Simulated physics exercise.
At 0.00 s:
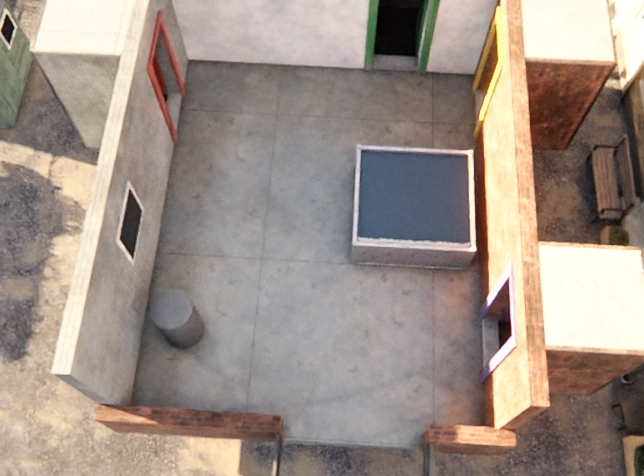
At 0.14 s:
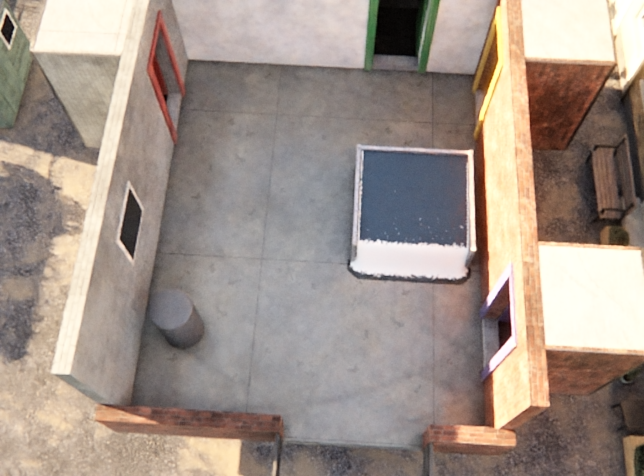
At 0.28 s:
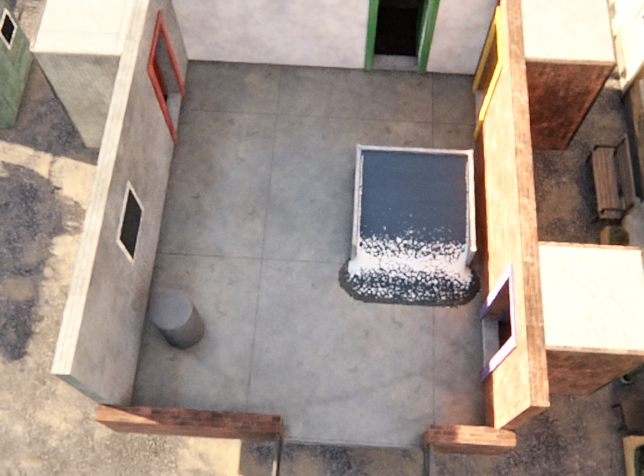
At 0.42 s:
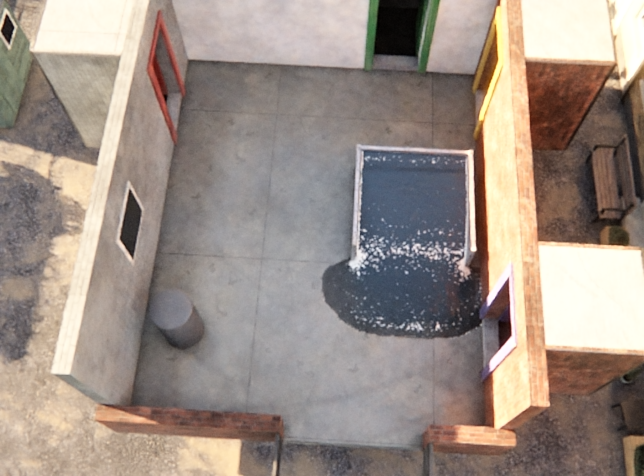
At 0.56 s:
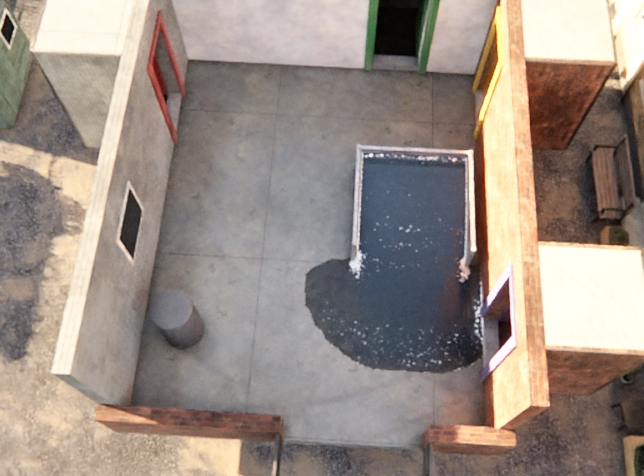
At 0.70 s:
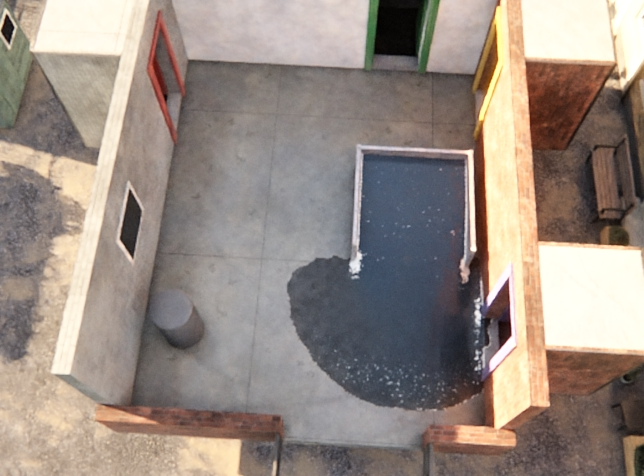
A walled yard with a water tank sat still until the tank's near side gave way, and dark water poured out, spreading across the floor toward the viewer and reaching the right wall's lower opening.
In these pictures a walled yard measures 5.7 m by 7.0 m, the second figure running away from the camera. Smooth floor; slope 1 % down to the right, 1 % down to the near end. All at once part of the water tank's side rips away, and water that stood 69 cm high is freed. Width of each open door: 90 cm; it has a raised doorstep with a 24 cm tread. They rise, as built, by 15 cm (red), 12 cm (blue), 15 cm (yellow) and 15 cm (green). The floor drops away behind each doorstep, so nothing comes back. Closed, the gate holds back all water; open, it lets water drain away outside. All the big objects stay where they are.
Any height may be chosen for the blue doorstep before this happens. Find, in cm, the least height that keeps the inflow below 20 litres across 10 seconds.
The least height is about 16 cm.
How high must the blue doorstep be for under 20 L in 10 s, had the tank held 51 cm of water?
The step needs to be some 11.5 cm.
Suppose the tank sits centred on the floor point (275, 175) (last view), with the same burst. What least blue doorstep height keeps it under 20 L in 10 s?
New minimum height: Approx. 8.5 cm.
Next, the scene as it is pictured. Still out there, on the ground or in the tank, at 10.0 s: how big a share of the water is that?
Water still present: Approx. 40 %.
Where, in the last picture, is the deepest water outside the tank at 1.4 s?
Near pixel (479, 425).
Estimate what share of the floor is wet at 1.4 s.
Wet share: Around 30 %.
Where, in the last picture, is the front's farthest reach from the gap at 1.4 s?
In the last picture, around (264, 423).
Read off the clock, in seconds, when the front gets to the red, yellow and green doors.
Red not within the 10 s, yellow 7.5 s, green not within the 10 s.
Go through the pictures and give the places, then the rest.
In the first frame, the water tank at (414, 199) is whole and still, 69 cm deep; the blue door at (496, 328) is dry.
In the second frame, the gap is at (410, 258), the front 0.2 m out at (357, 273); the back of the water tank holds 69 cm.
In the third frame, the gap is at (410, 258), the front 0.7 m out at (360, 296); the back of the water tank holds 69 cm.
In the fourth frame, water pours out at (410, 259) and has run 1.2 m, to (366, 327); about 10 cm deep outside, 64 cm at the back.
In the fifth frame, the gap is at (410, 259), the front 1.8 m out at (372, 362); the back of the water tank holds 57 cm.
In the sixth frame, the gap is at (410, 259), the front 2.4 m out at (378, 399); the back of the water tank holds 58 cm; water is at the blue door at (496, 328).
After 1.4 s water covers 30 % of the floor, deepest (52 cm) near (479, 425); 18 cm at the blue door, 2 litres in over its 12 cm doorstep.
After 3.0 s water covers 35 % of the floor, deepest (29 cm) near (479, 436); 17 cm at the blue door, 25 litres in over its 12 cm doorstep.
After 10.0 s water covers 65 % of the floor, deepest (6 cm) near (468, 435); 5 cm at the blue door, 50 litres in over its 12 cm doorstep.
At the blue door as built, the water arrived by 0.6 s and peaked near 19 cm at 1.6 s.
Run again over the same 10 s with other heights there, 29 litres in over 14.5 cm, 5 litres over 19.5 cm. The limit of 20 litres is kept from about 16 cm up.
